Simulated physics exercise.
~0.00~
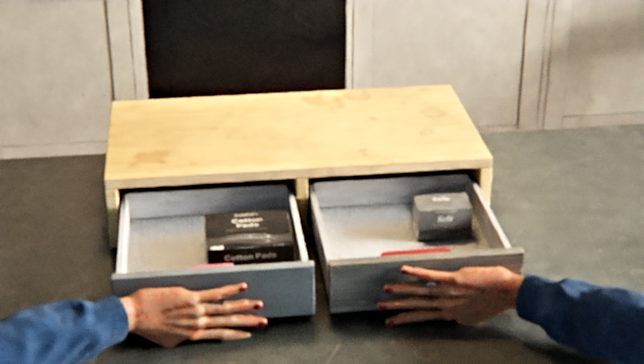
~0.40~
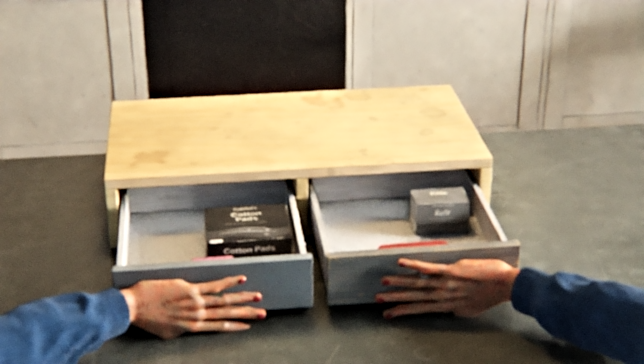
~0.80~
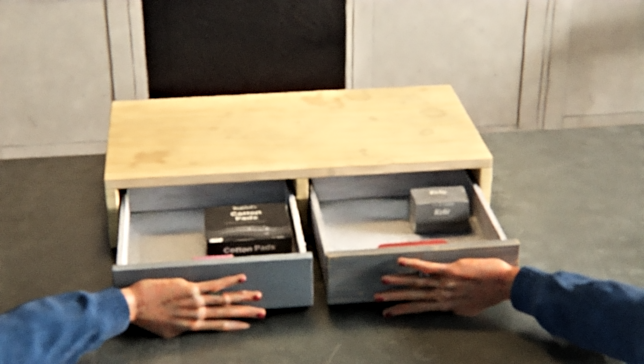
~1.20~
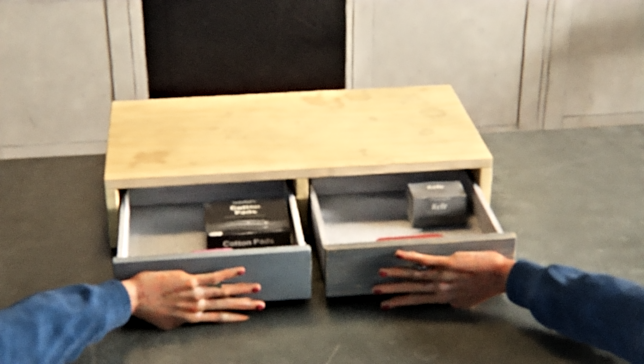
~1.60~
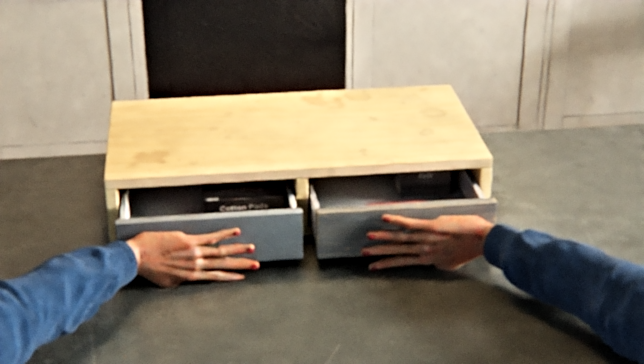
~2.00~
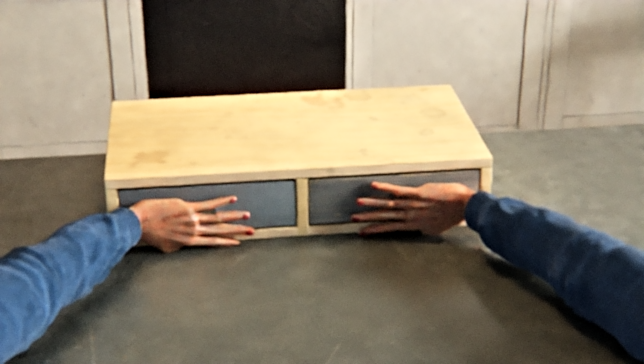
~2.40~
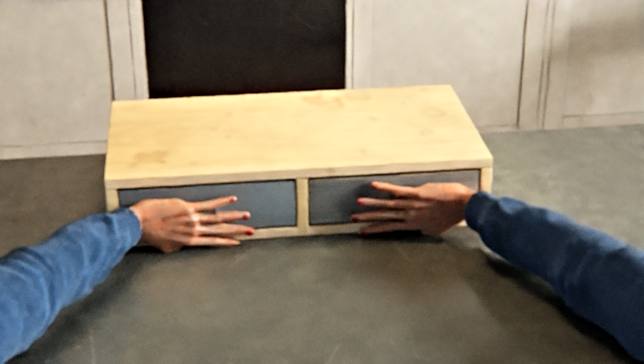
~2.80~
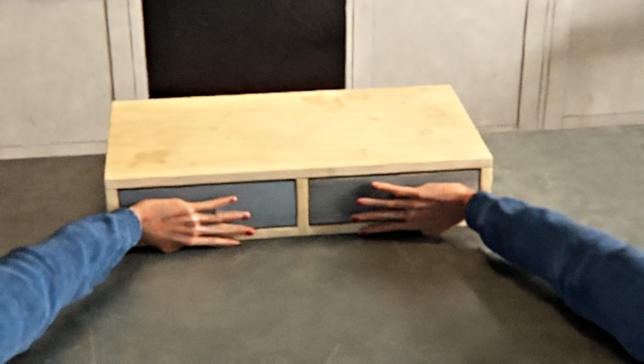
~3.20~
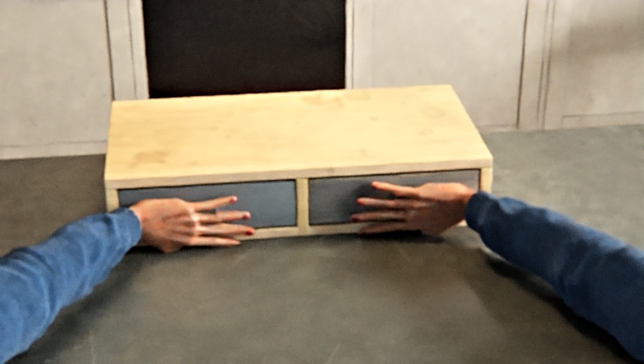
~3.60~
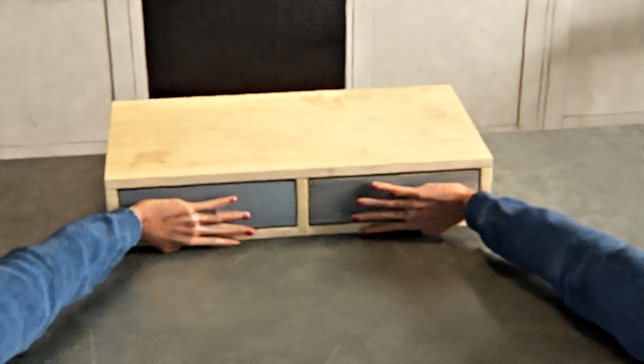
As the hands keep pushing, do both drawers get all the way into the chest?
Yes, the left drawer and the right drawer both slide fully in and sit flush with the front of the chest.
A wide, pale wooden chest with two grey drawers pulled open sits on a dark tabletop, seen from the front and slightly above. The left drawer holds a black box labelled cotton pads, and the right one holds a small dark grey box and something flat and red. Two hands with red nails, in blue sleeves, rest against the drawer fronts. They push both drawers in together, slowly at first and then further, until the contents slip out of sight. Both drawers end up fully shut, and the hands stay still against them.
